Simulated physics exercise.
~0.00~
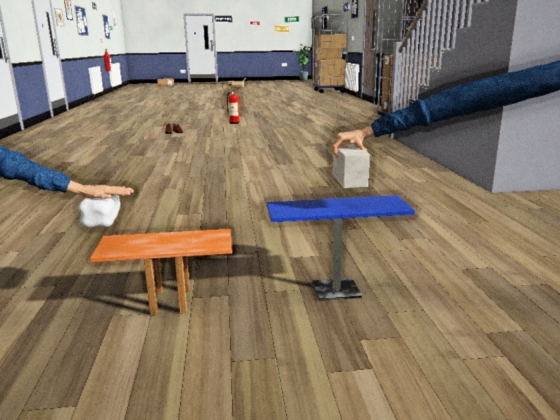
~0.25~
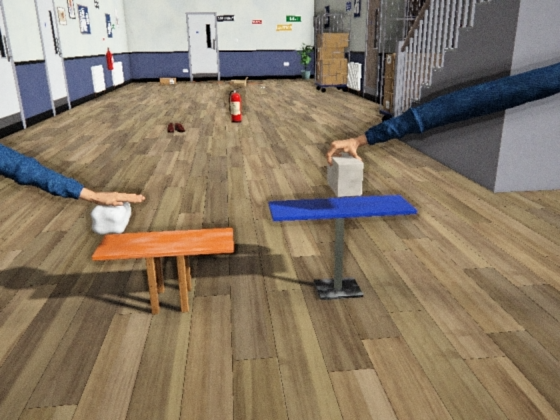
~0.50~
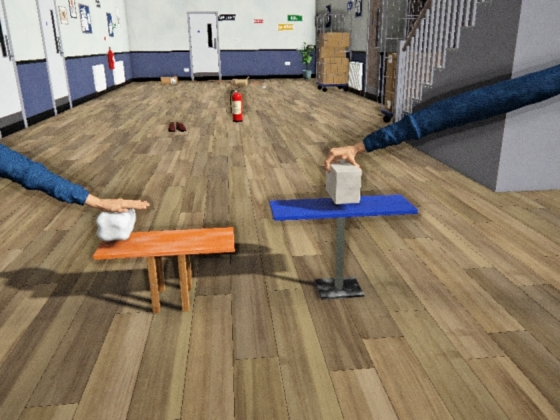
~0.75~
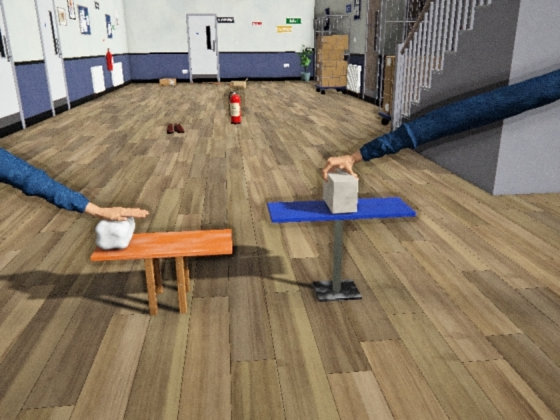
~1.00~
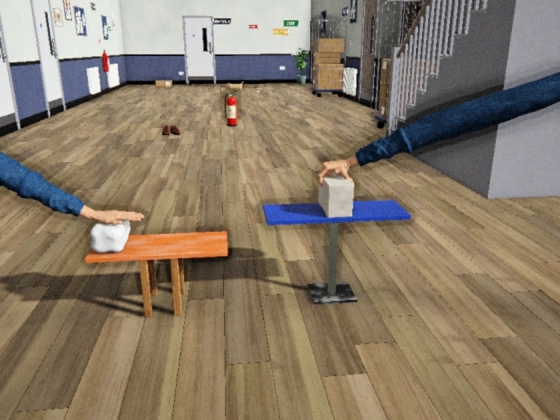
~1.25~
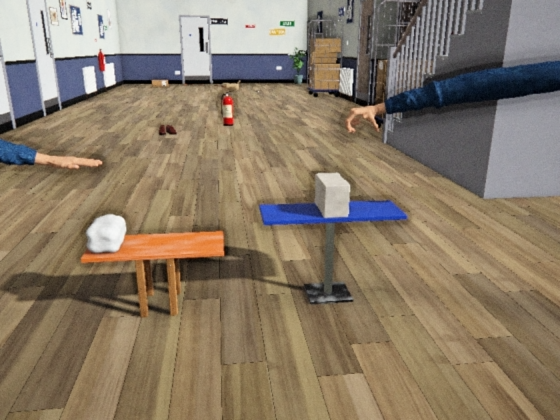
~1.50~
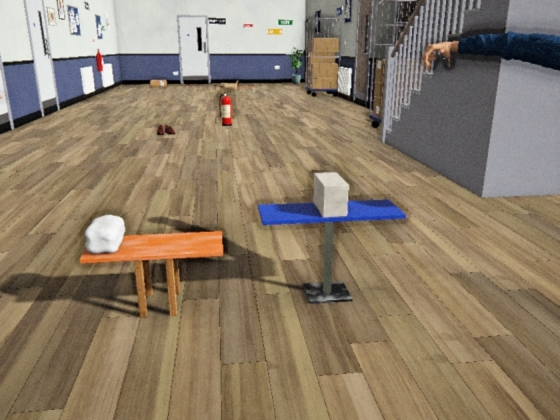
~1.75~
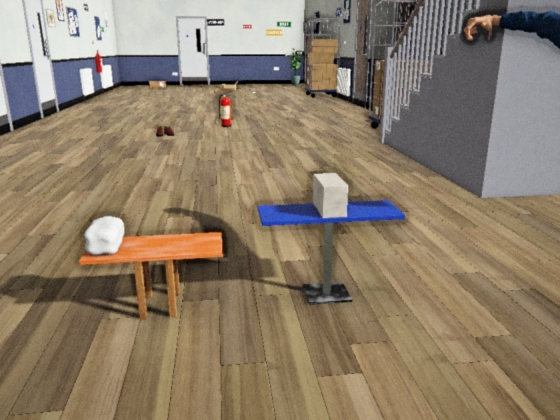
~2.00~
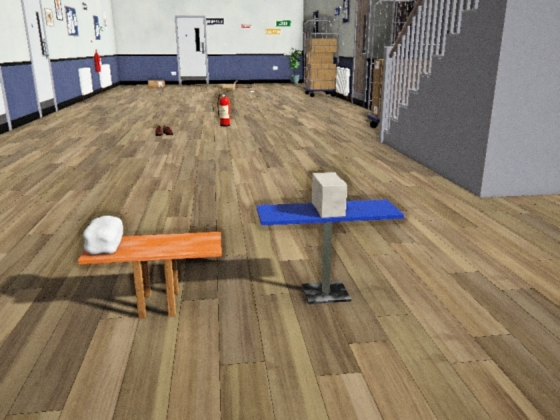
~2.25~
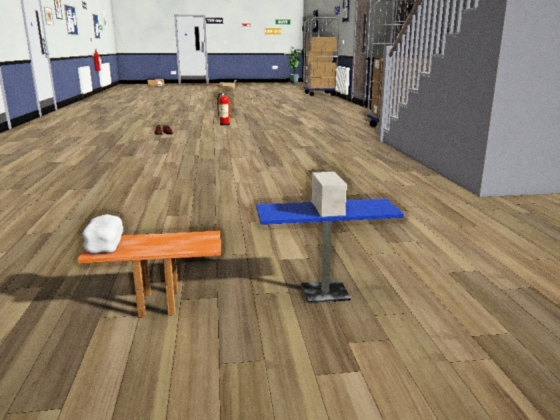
Two hands set a white lump and a pale block on small tables, which stay standing.
